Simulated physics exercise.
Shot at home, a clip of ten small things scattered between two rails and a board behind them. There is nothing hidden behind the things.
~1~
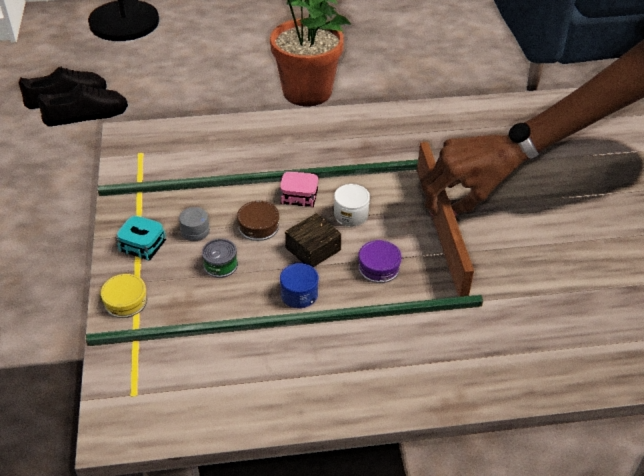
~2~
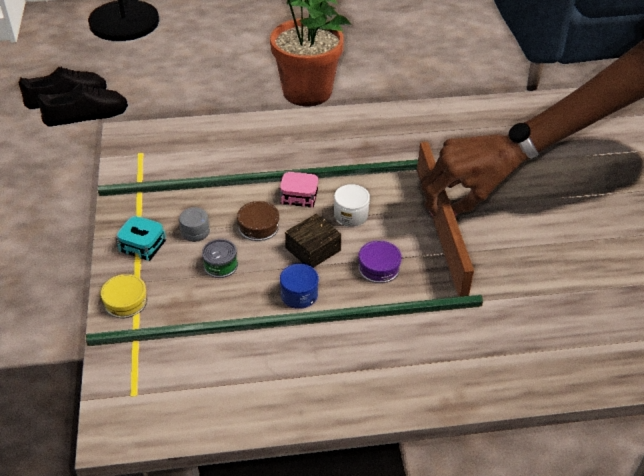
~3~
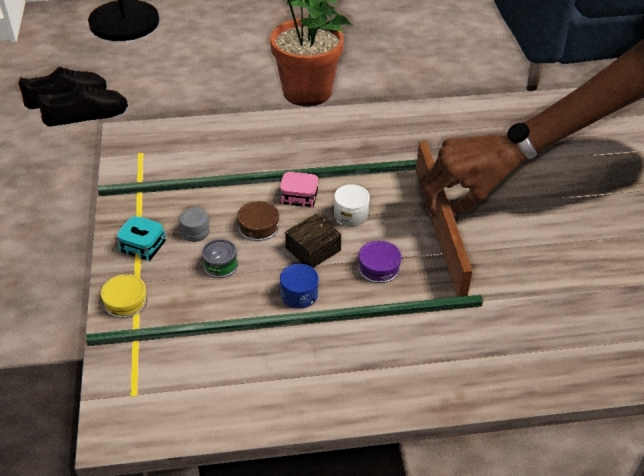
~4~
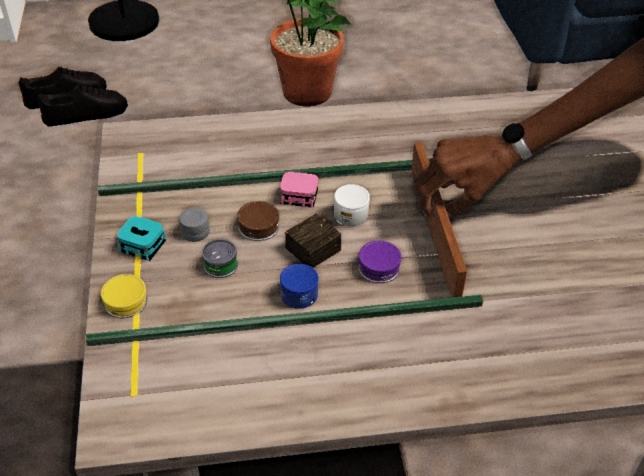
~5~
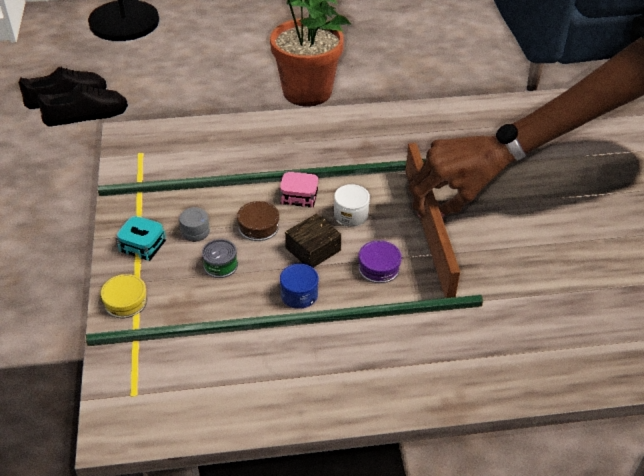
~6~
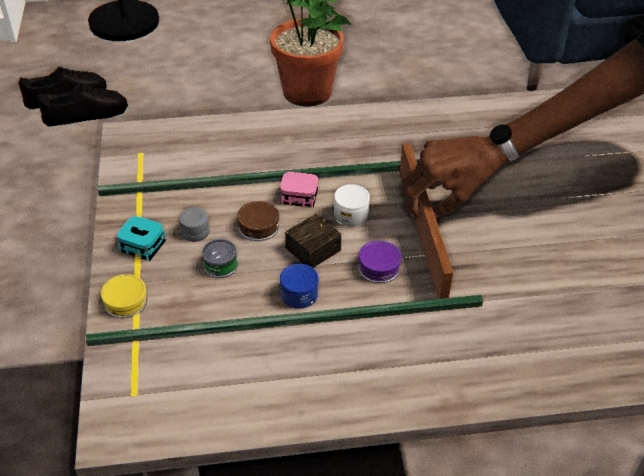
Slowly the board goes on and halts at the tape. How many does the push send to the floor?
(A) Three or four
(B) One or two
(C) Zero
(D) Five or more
D.
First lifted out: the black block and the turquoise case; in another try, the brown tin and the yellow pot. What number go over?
You'd get 3 in the first case and 3 in the second one.
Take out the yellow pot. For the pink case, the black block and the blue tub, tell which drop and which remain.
Pink case: Still there; black block: Still there; blue tub: Still there.
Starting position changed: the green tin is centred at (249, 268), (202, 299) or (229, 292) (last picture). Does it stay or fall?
Order of tries: Off, off, off.
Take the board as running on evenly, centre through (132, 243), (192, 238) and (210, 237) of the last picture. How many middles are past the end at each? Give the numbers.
In order of the places given, that's 5, 0 and 0.
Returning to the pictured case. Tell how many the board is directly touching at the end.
Number in contact with it: 5.
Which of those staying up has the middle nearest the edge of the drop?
Looks like the black block to me.
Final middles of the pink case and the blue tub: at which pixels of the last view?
The pink case ends up near (121, 199), and the blue tub near (115, 313).
A little later, none off yet; yellow pot at rest near (125, 296); turquoise case at rest near (142, 239); grey lid at rest near (194, 225).
When it is over, the number that fall off is five or more; down, brown tin, green tin, grey lid, turquoise case and yellow pot.
